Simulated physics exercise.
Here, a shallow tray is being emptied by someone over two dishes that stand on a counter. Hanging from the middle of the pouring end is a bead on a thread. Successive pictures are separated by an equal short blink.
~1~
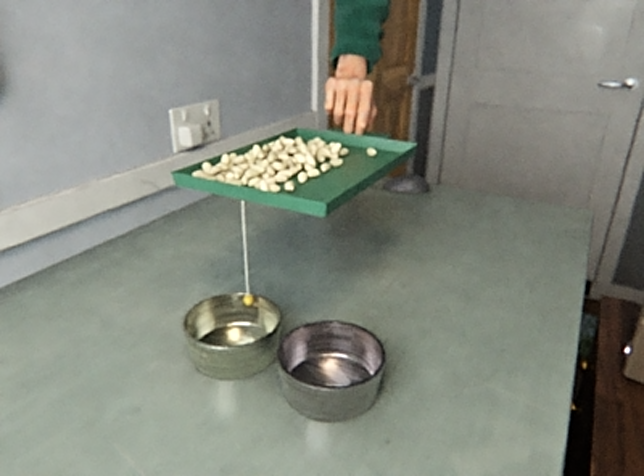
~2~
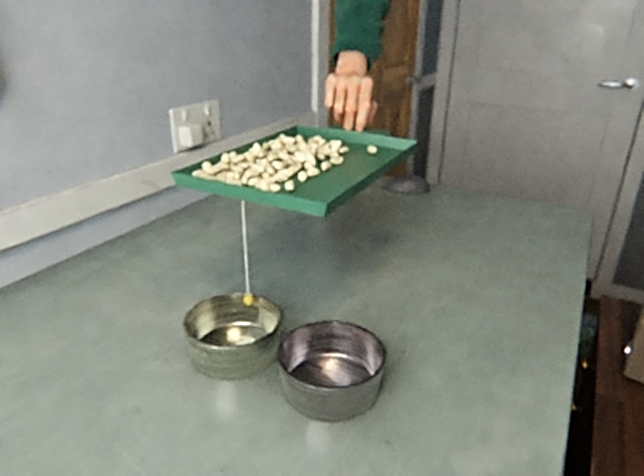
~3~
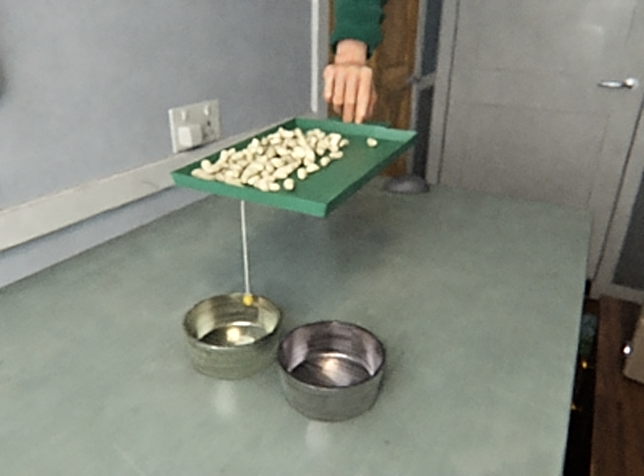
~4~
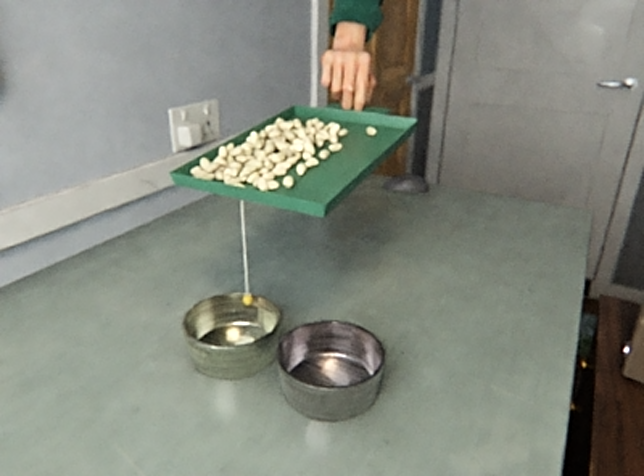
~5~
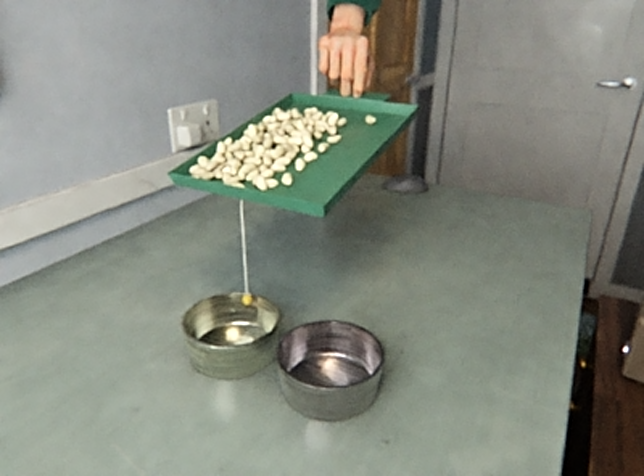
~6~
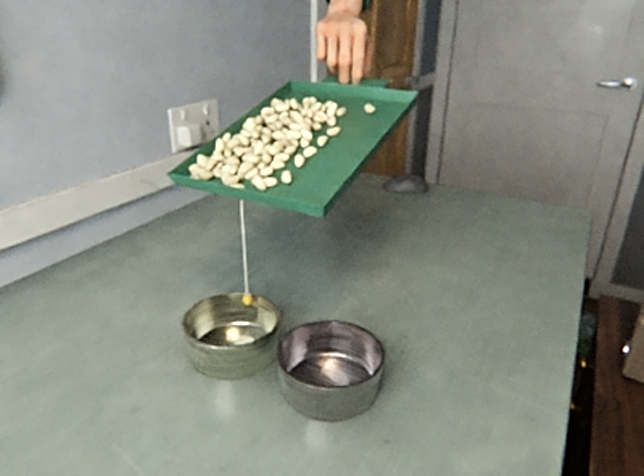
On a grey-green counter against a wall, two metal dishes sit beneath a green tray of whitish beans with a bead hanging from its near end, while a hand at the far end gradually raises it, tilting the tray.
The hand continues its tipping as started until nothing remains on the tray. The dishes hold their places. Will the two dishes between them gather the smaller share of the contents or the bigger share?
The dishes will keep a minor share of it.
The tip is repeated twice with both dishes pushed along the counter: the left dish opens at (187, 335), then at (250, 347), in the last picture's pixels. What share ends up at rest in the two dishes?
Trial 1 70%, trial 2 50%.
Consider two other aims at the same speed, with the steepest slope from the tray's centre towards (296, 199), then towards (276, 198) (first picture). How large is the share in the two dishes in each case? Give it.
In order: About 60, then 50 percent.
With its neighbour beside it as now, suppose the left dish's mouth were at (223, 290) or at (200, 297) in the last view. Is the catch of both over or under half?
Short of half, then short of half.
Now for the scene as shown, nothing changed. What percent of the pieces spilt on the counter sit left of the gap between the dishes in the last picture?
It works out to some 90 per cent.
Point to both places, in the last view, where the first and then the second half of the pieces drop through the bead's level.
First part (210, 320), rest (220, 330).
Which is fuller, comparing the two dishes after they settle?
Well, that is left of the pair.
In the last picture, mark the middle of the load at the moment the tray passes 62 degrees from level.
Close to (236, 152).
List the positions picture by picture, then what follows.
In the first frame, corners of the pouring end at (175, 172) and (325, 202), level; middle of the load at (275, 159), white beans; left dish at (202, 357); right dish at (305, 398); bead on its thread at (248, 300).
In the second frame, corners of the pouring end at (175, 172) and (325, 202), level; middle of the load at (275, 158).
In the third frame, corners of the pouring end at (174, 172) and (324, 202), tipped barely, level across its low end; middle of the load at (274, 154).
In the fourth frame, corners of the pouring end at (173, 172) and (323, 203), tipped a little, level across its low end; middle of the load at (273, 148).
In the fifth frame, corners of the pouring end at (172, 172) and (322, 203), tipped a little, level across its low end; middle of the load at (271, 142).
In the sixth frame, corners of the pouring end at (171, 172) and (322, 204), tipped clearly, level across its low end; middle of the load at (270, 139); left dish at (201, 357); right dish at (304, 398).
Soon after the last picture, tray tipped steeply; nearly all on the tray; a stray few in the air.
A little later, tray tipped past a quarter turn; a small part on the tray; a small part in the left dish; about a quarter outside both; about half in the air.
Later still, tray tipped past a quarter turn; a small part in the right dish; about a quarter in the left dish; about two thirds outside both.
At rest, tray tipped past a quarter turn; a small part in the right dish; about a quarter in the left dish; about two thirds outside both.
